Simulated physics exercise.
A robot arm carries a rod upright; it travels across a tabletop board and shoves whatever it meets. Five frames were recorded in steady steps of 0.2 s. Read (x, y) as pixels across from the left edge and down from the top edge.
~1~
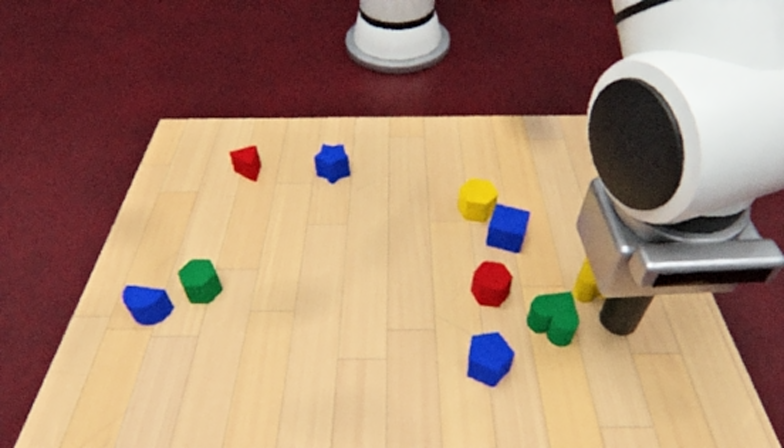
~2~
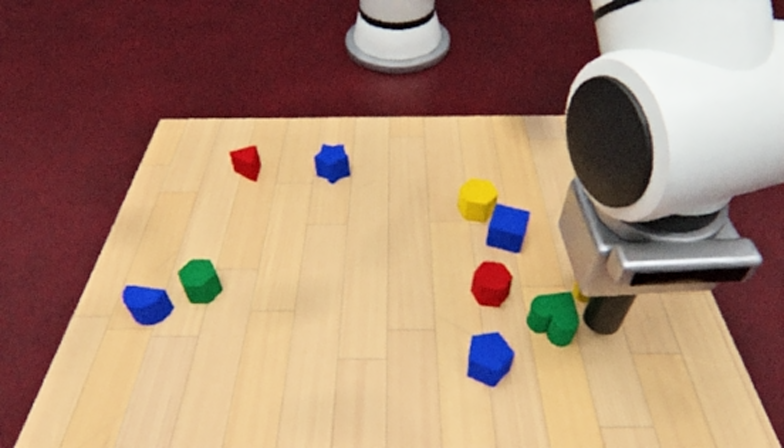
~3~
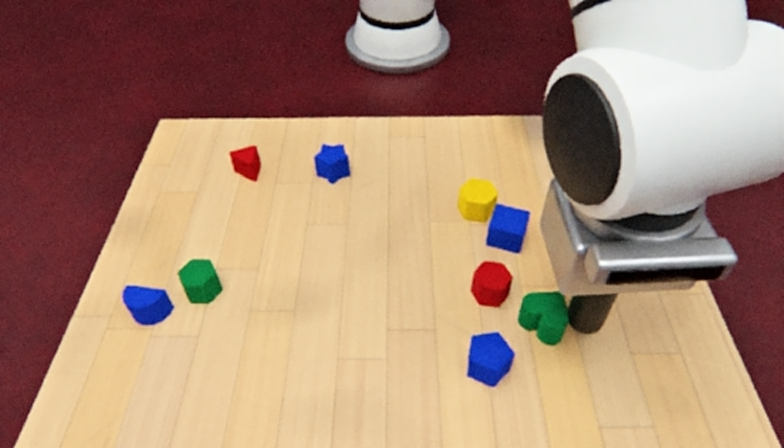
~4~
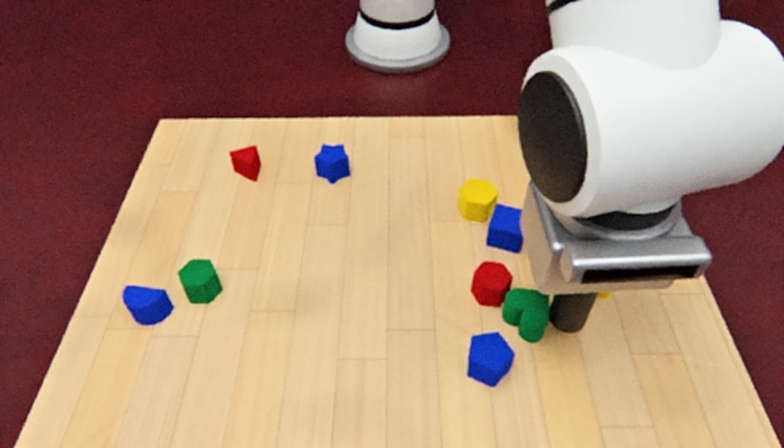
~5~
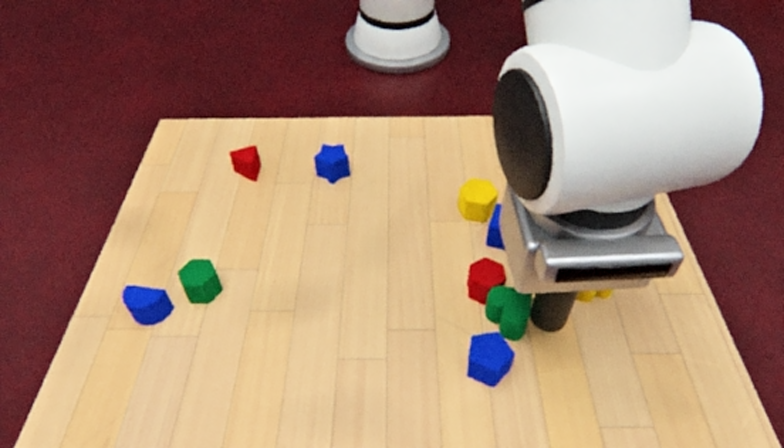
The robot arm moves left and pushes the green heart-shaped block toward the red block.
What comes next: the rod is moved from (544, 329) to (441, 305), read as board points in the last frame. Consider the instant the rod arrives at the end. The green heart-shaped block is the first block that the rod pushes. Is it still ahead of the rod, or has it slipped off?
Held in front.
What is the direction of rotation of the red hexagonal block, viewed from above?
Viewed from overhead, the red hexagonal block winds up turned clockwise.
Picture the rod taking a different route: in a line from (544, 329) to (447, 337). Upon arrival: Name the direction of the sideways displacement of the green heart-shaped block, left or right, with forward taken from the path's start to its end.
The answer is right: Facing from the path's start to its end, that's where the green heart-shaped block shifts.
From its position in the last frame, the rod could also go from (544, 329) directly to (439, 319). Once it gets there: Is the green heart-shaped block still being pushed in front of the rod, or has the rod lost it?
Expect to find it ahead of the rod.
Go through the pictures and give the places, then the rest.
Rod's lower end (618, 320); red hexagonal block (493, 275); blue pentagon (491, 350); green heart-shaped block (558, 308), in the first frame.
Rod (602, 320); blocks still, in the second frame.
Rod (585, 319); green heart-shaped block (548, 307), in the third frame.
Rod (567, 318); green heart-shaped block (531, 304), in the fourth frame.
Rod (548, 317); red hexagonal block (488, 272); blue pentagon (491, 350); green heart-shaped block (513, 302), in the fifth frame.
The first path, step by step. Halfway along, rod (494, 305); red hexagonal block (480, 266), turned 40° clockwise; green heart-shaped block (458, 292).
At the end, rod (442, 293); red hexagonal block (480, 266), turned 40° clockwise; blue pentagon still; green heart-shaped block (407, 282).
